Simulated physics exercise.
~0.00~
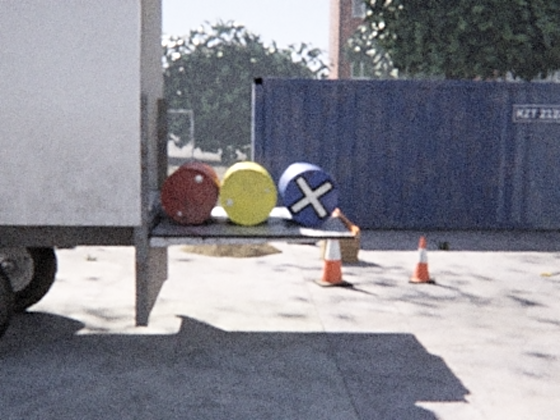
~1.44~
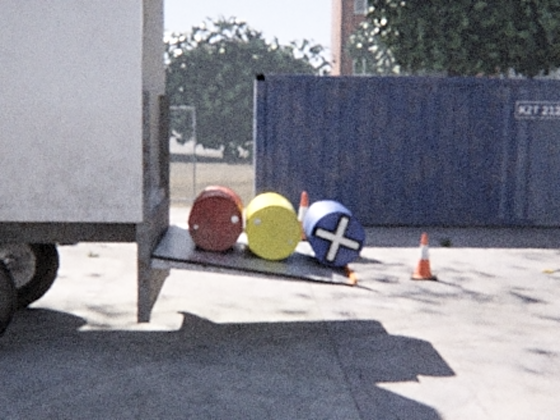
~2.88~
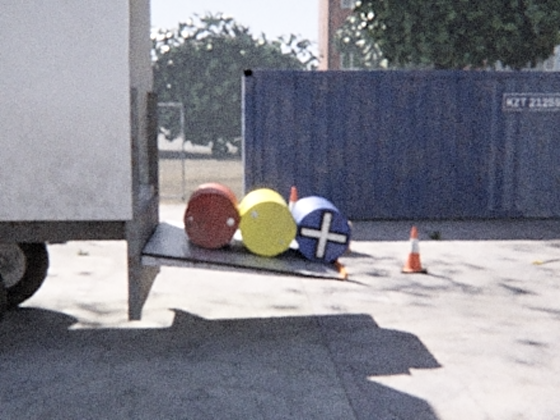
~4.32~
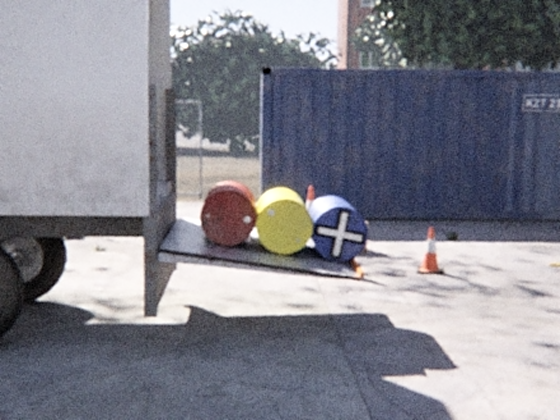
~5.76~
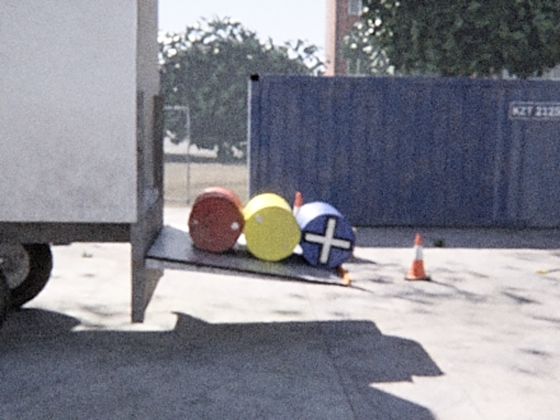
In a sunlit yard, red, yellow and blue drums lie in a row on the level lift plate of a delivery lorry, with a blue container and traffic cones behind them. The plate drops a little and tilts down to the right. All three drums roll a short way down the slope, the white cross on the blue one turning as it goes. The cross then turns back slightly as the drums settle close together near the lower edge. The plate stays tilted, and all three drums end at rest on it, none having fallen off.
